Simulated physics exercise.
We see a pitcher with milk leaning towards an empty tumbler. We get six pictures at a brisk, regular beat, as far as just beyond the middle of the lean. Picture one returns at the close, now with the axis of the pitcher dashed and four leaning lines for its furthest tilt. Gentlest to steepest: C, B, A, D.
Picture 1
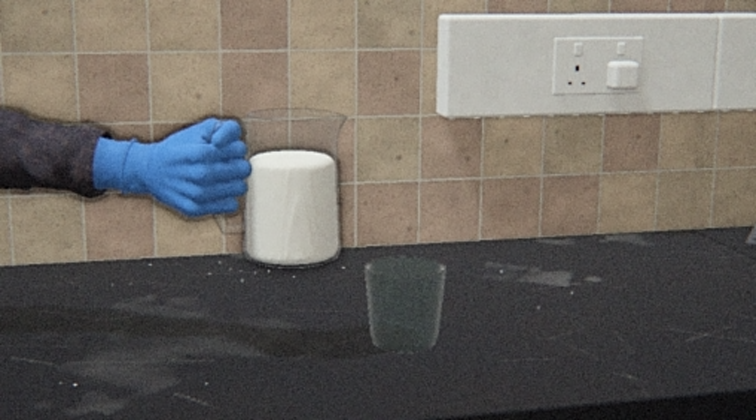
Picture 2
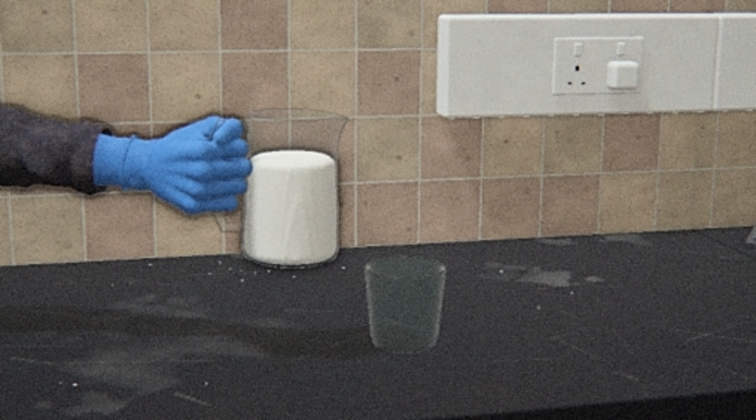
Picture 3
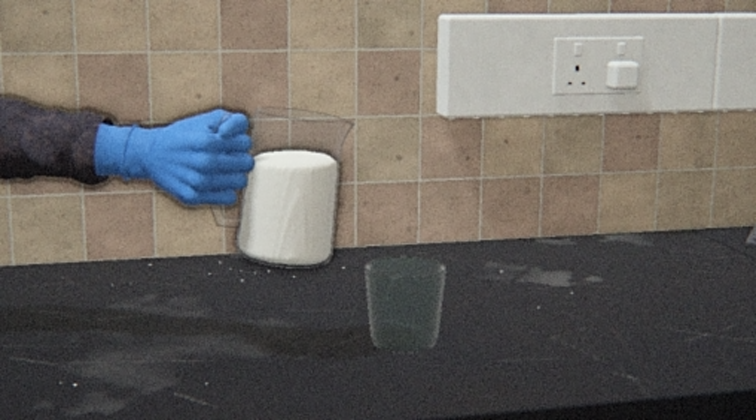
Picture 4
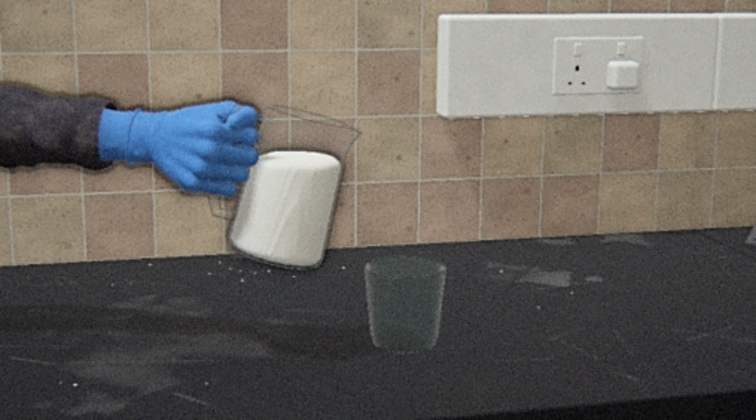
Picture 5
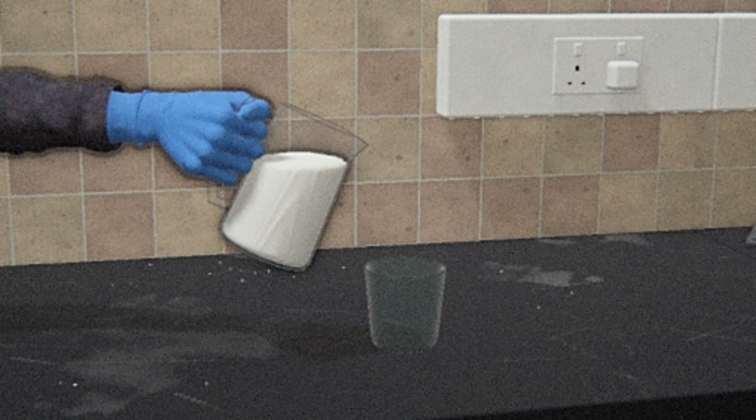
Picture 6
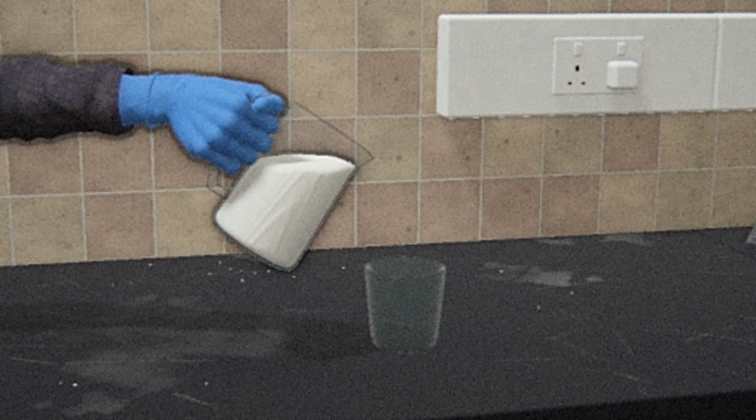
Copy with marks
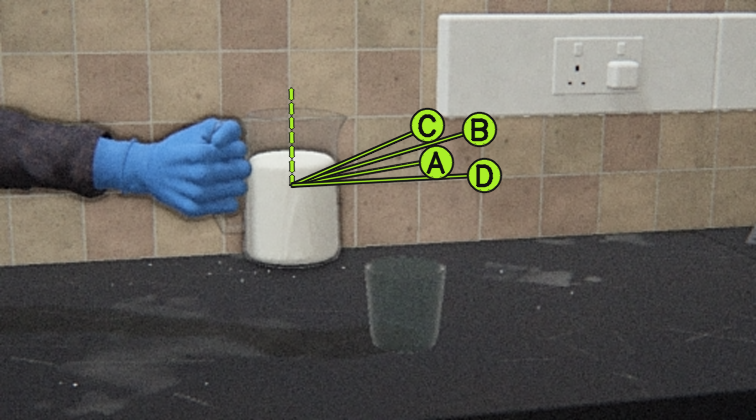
The clip opens on a blue-gloved hand holding an upright clear pitcher of milk against a tiled wall, with an empty tumbler on the dark counter. After a brief stillness, the hand gradually tilts the pitcher rightward, toward the tumbler; the milk shifts toward the lip but stays inside.
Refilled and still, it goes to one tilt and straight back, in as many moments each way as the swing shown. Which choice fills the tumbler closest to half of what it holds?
C works best here.
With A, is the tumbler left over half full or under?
Over half.
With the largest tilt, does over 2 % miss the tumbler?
Yes.
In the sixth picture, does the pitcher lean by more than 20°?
Yes.
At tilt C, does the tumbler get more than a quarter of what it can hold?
Yes.
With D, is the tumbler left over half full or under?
Over.
On the marked copy, A at (419, 163); B at (462, 134); C at (412, 133); D at (467, 175).
If A is chosen, the tumbler ends with about 71 % of what it can hold; 17 % of the milk is spilt.
If B is chosen, the tumbler ends with about 64 % of what it can hold; 6 % of the milk is spilt.
If C is chosen, the tumbler ends with about 48 % of what it can hold.
If D is chosen, the tumbler ends with about 74 % of what it can hold; 28 % of the milk is spilt.
